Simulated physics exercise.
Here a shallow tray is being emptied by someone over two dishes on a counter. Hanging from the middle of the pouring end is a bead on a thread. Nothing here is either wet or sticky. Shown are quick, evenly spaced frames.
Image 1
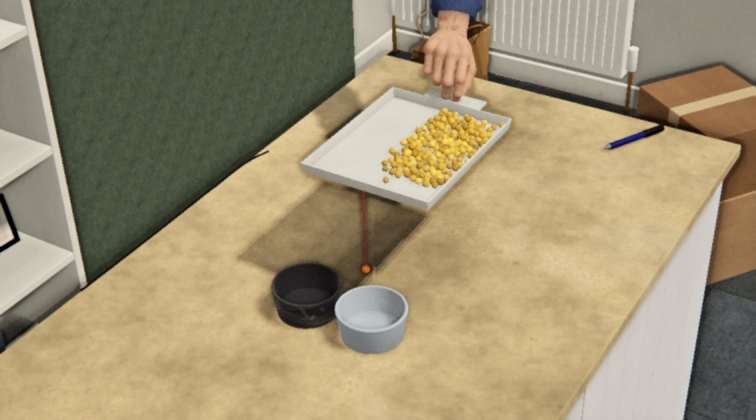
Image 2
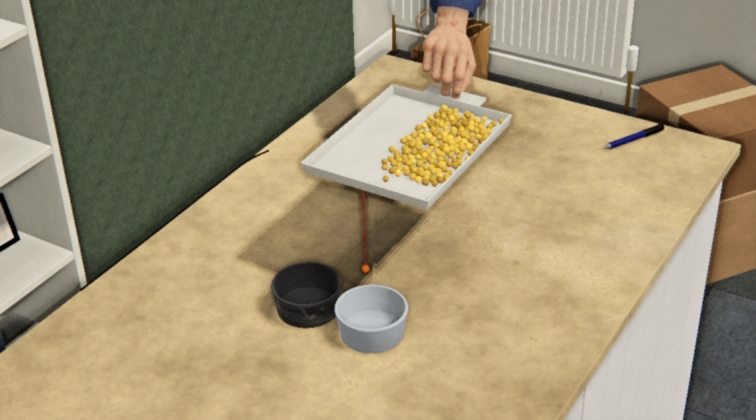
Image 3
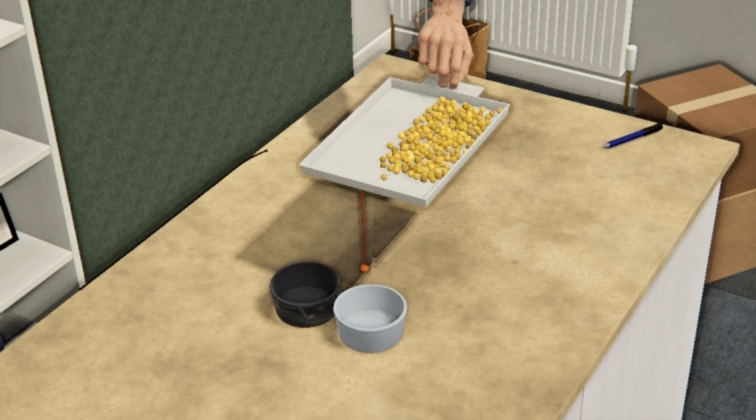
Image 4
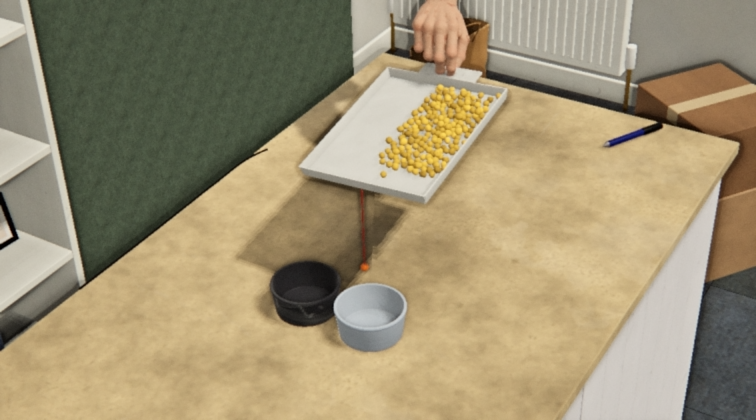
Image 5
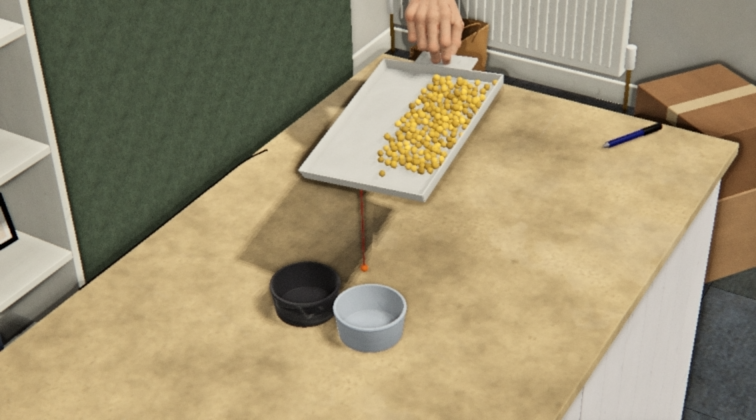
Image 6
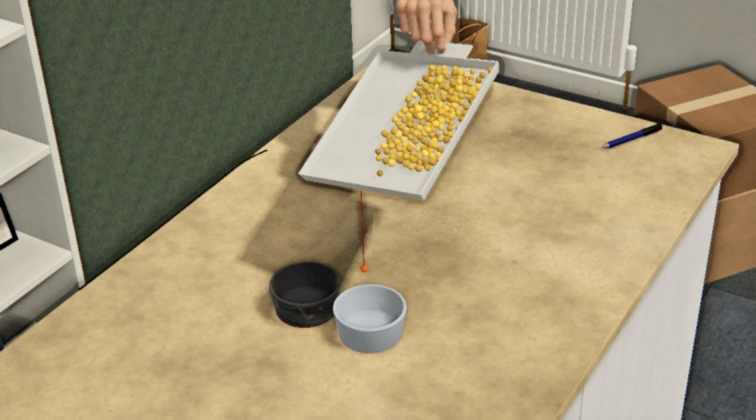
A hand grips the far end of a pale shallow tray of yellow puffed corn balls above a tan countertop, seen from above at an angle. Below sit a black dish at left and a grey-blue one at right, beside an orange bead on a thread, with a blue pen and cardboard boxes beyond. The hand lifts and tilts the tray, its near left corner dipping lowest, while the balls stay clustered toward the right.
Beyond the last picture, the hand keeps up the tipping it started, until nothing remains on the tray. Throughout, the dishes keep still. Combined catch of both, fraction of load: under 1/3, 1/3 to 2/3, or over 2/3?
A third to two thirds.
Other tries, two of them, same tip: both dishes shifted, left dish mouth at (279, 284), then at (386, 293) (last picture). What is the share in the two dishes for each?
Trial 1 around 30 percent, trial 2 around 0 percent.
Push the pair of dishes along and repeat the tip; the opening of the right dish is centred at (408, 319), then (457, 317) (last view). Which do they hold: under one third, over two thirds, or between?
The two tries come out as under a third and below one third in turn.
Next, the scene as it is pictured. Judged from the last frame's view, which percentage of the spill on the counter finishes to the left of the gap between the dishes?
Close to 80 in a hundred.
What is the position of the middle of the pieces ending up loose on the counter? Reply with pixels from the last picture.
Estimate: Around (303, 275).
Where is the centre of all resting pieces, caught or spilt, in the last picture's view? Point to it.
Centre at rest: Close to (307, 295).
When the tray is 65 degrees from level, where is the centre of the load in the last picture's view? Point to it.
Somewhere about pixel (342, 158).
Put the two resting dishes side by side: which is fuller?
The one you want is the left-placed one.
Shortly afterwards, tray tipped steeply; all but a few on the tray; a little in the air.
Next, tray tipped past a quarter turn; near two thirds on the tray; a little in the left dish; a little outside both; a little in the air.
Some moments later, tray tipped past a quarter turn; a little in the right dish; near a third in the left dish; near half outside both; only a few in the air.
In the end, tray tipped past a quarter turn; a little in the right dish; near a third in the left dish; near half outside both; only a few in the air.
